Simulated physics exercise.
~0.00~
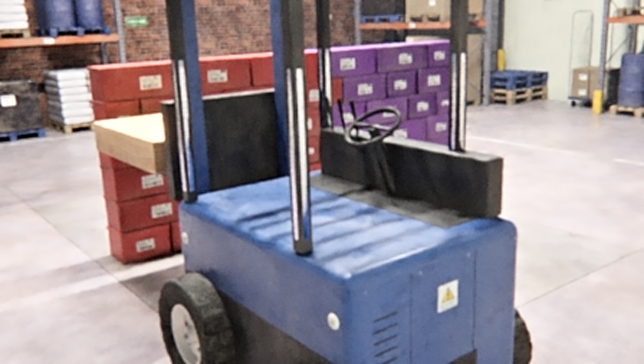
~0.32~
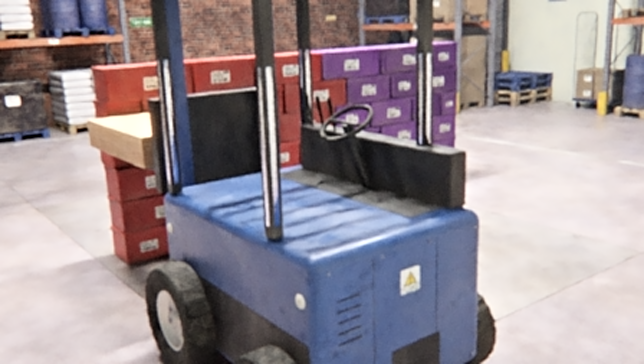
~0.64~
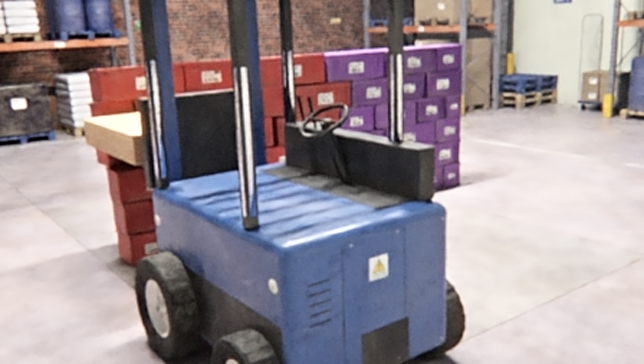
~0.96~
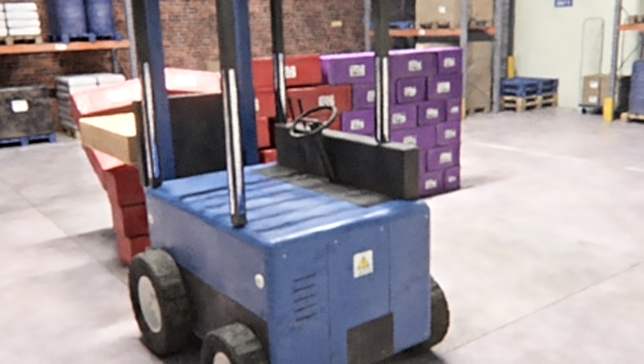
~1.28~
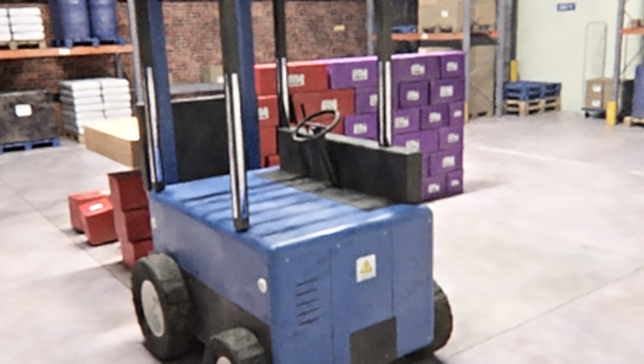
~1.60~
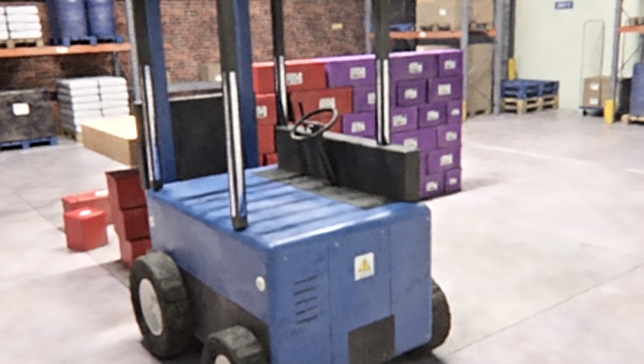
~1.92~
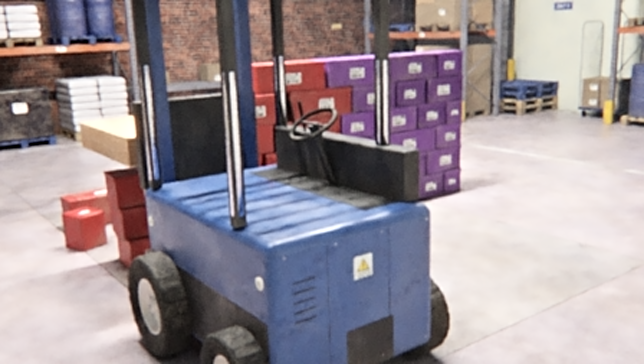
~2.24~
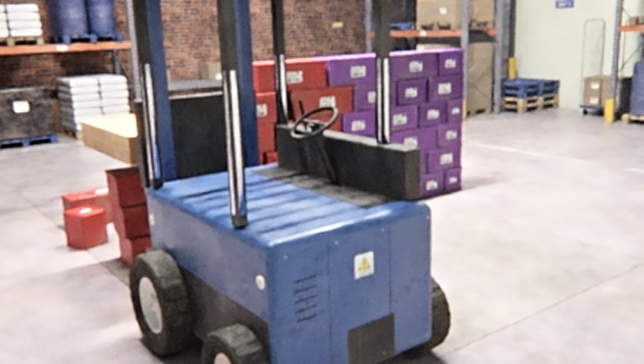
A blue forklift pushes into stacked boxes, toppling some red ones while the purple ones stand.
